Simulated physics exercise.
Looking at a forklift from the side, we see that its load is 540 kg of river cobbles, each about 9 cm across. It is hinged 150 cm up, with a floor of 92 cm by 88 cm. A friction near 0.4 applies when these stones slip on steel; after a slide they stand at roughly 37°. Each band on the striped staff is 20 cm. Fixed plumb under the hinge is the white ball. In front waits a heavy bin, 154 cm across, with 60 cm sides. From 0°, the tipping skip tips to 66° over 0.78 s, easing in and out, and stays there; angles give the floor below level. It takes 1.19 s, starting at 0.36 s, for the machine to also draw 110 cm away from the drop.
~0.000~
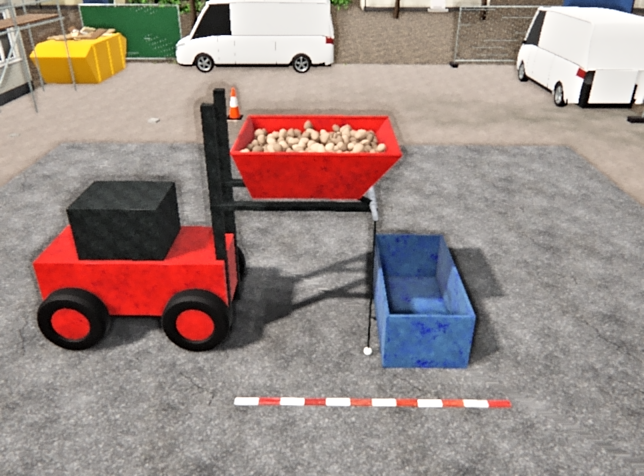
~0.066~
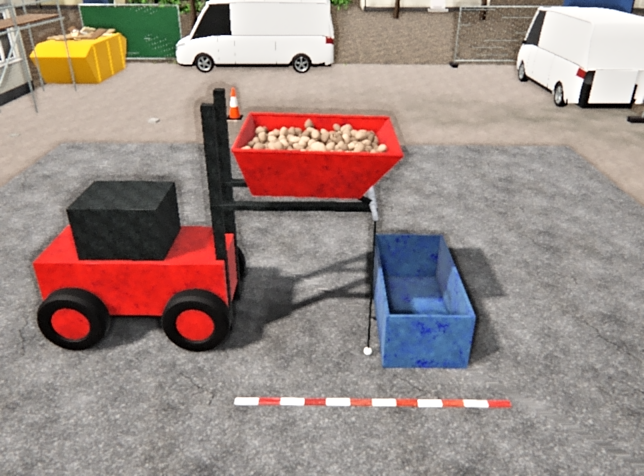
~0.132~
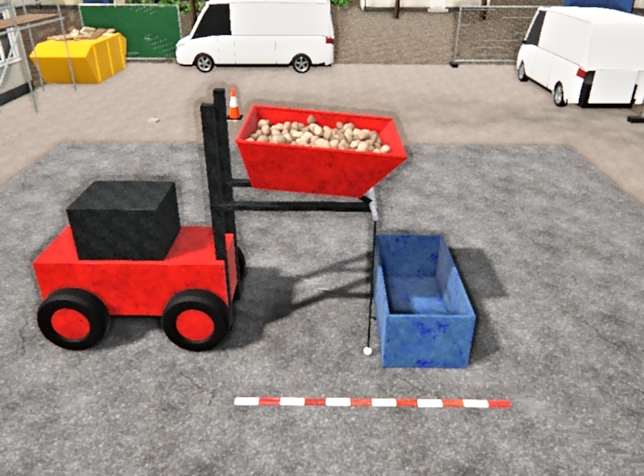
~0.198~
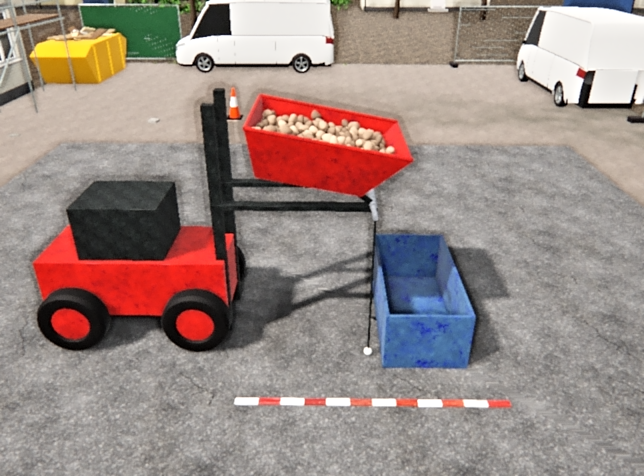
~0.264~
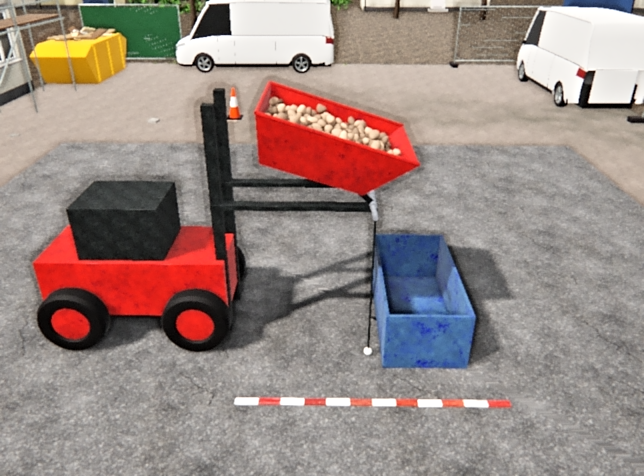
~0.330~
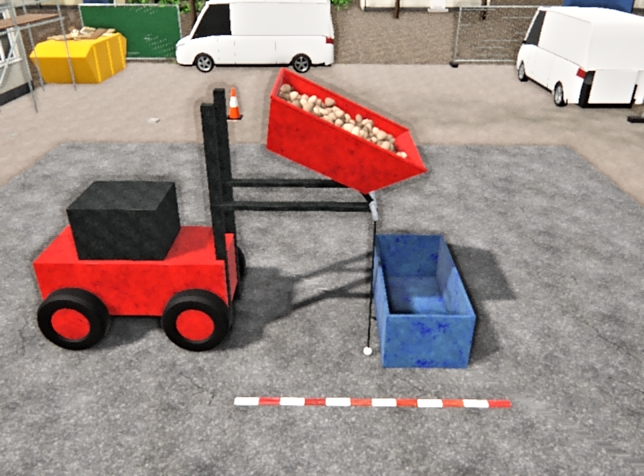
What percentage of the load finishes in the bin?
About 55 per cent.
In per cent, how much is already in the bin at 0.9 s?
Close to 30 per cent has got there by then.
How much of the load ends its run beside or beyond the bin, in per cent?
I'd put it near 15 per cent.
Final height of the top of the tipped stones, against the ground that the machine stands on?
Result: Near 38 cm above the ground.
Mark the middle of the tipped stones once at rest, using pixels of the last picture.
I'd point to around (414, 314).
After 0.6 s the floor is at 55°; 100 % in the tipping skip; the foremost stones are at (420, 171).
After 0.9 s the floor is at 66°; 69 % in the tipping skip, 31 % in the bin; the foremost stones are at (453, 245).
After 2.0 s the floor is at 66°; 9 % in the tipping skip, 19 % short of the bin, 57 % in the bin, 16 % beside or beyond the bin; the foremost stones are at (635, 320).
After 4.6 s the floor is at 66°; 0 % in the tipping skip, 27 % short of the bin, 57 % in the bin, 16 % beside or beyond the bin; the foremost stones are past the picture's edge.
